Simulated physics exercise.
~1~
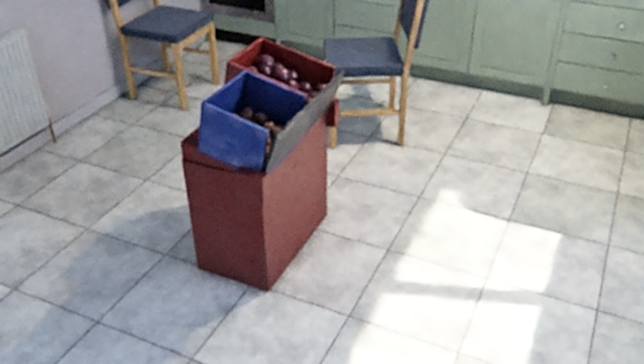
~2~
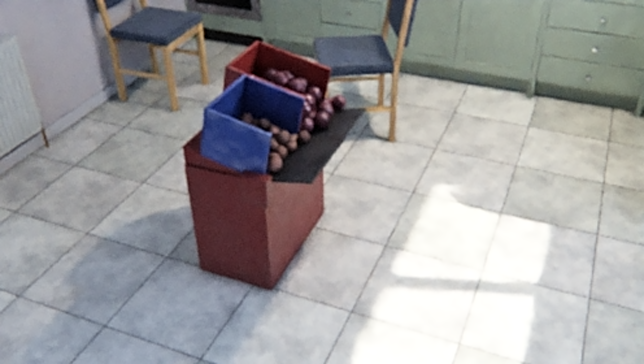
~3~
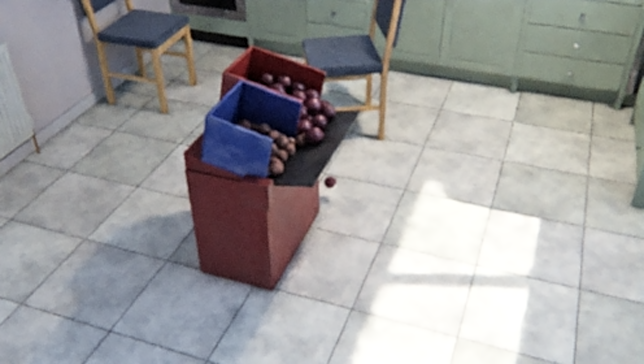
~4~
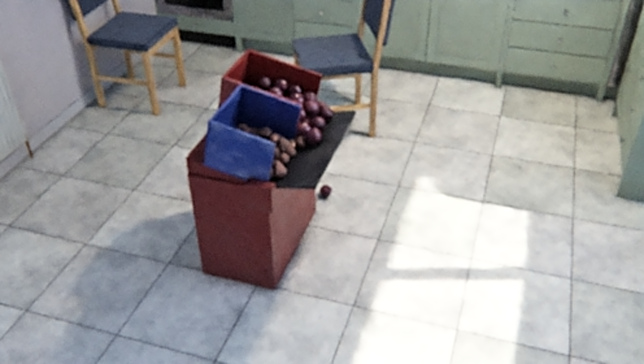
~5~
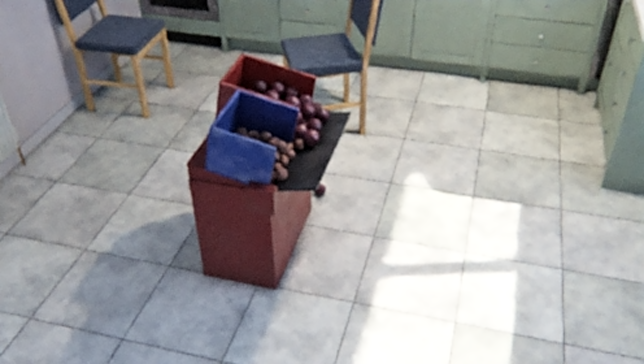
At the start, a red bin of red onions and a blue bin of red potatoes sit side by side on a reddish box on a tiled kitchen floor, with a dark flap closing their low ends. The flap swings down to the right, and the onions and potatoes slide forward into loose heaps at the openings. A single round piece from the red bin then drops off the edge toward the floor. The rest stays heaped in the bins and on the lowered flap. At the end, the flap hangs open, one onion is out, and no potatoes have fallen.
